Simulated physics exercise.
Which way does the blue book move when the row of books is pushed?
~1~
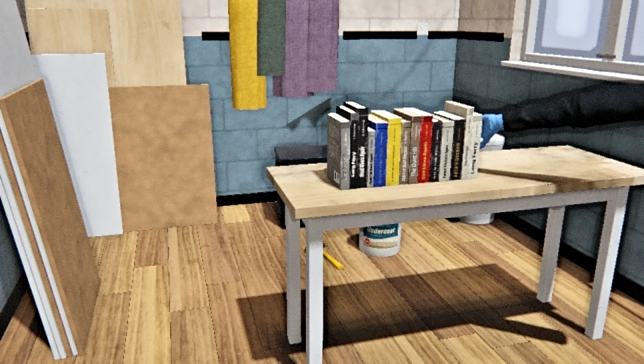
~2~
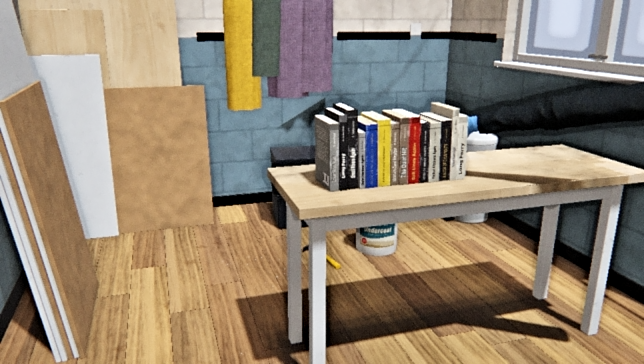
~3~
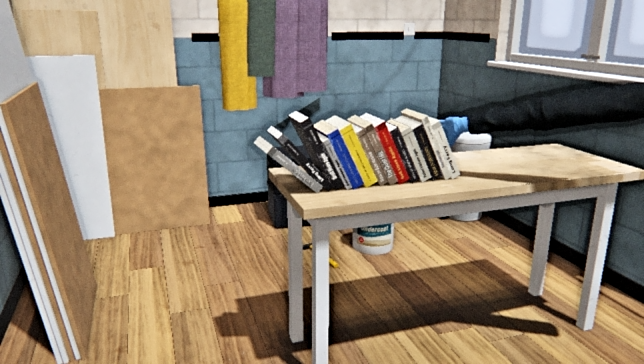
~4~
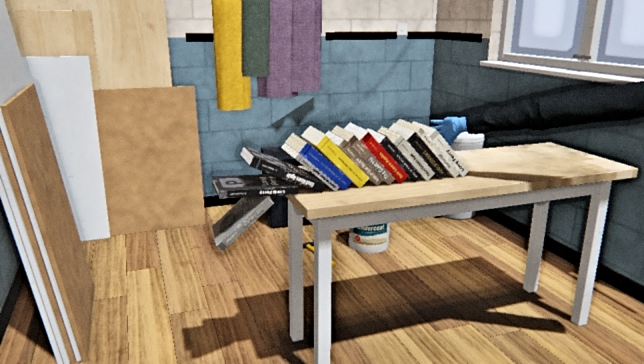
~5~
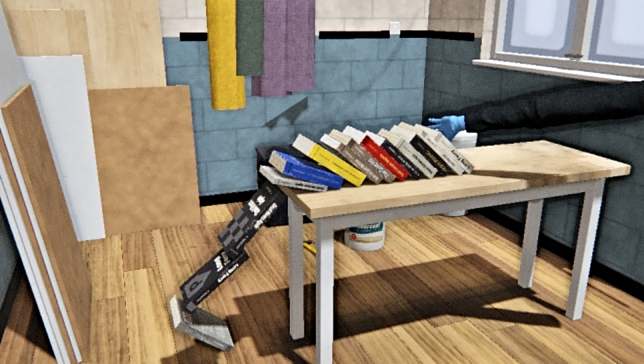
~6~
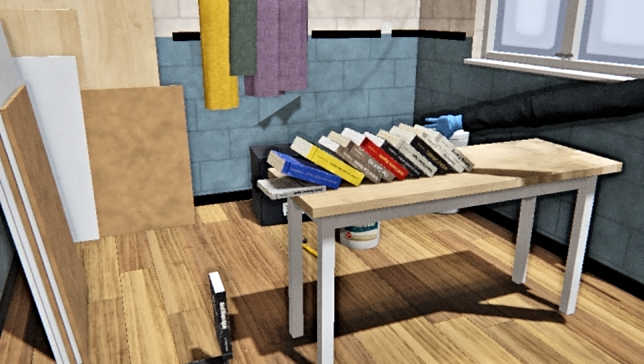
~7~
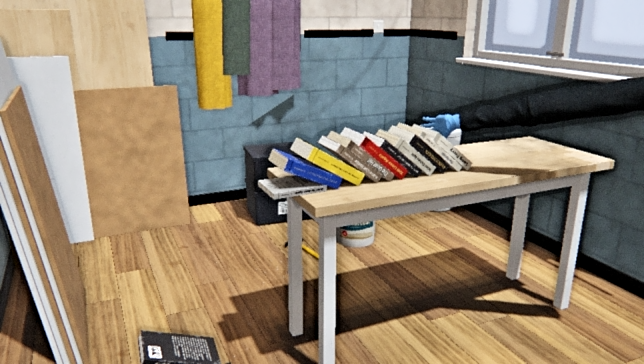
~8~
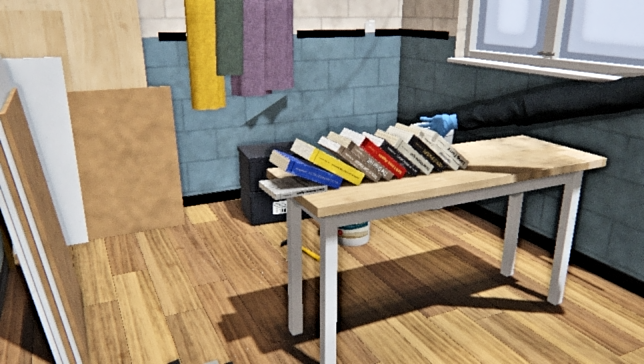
The blue book moves to the left, tipping over as it goes and coming to rest at the end of the table.
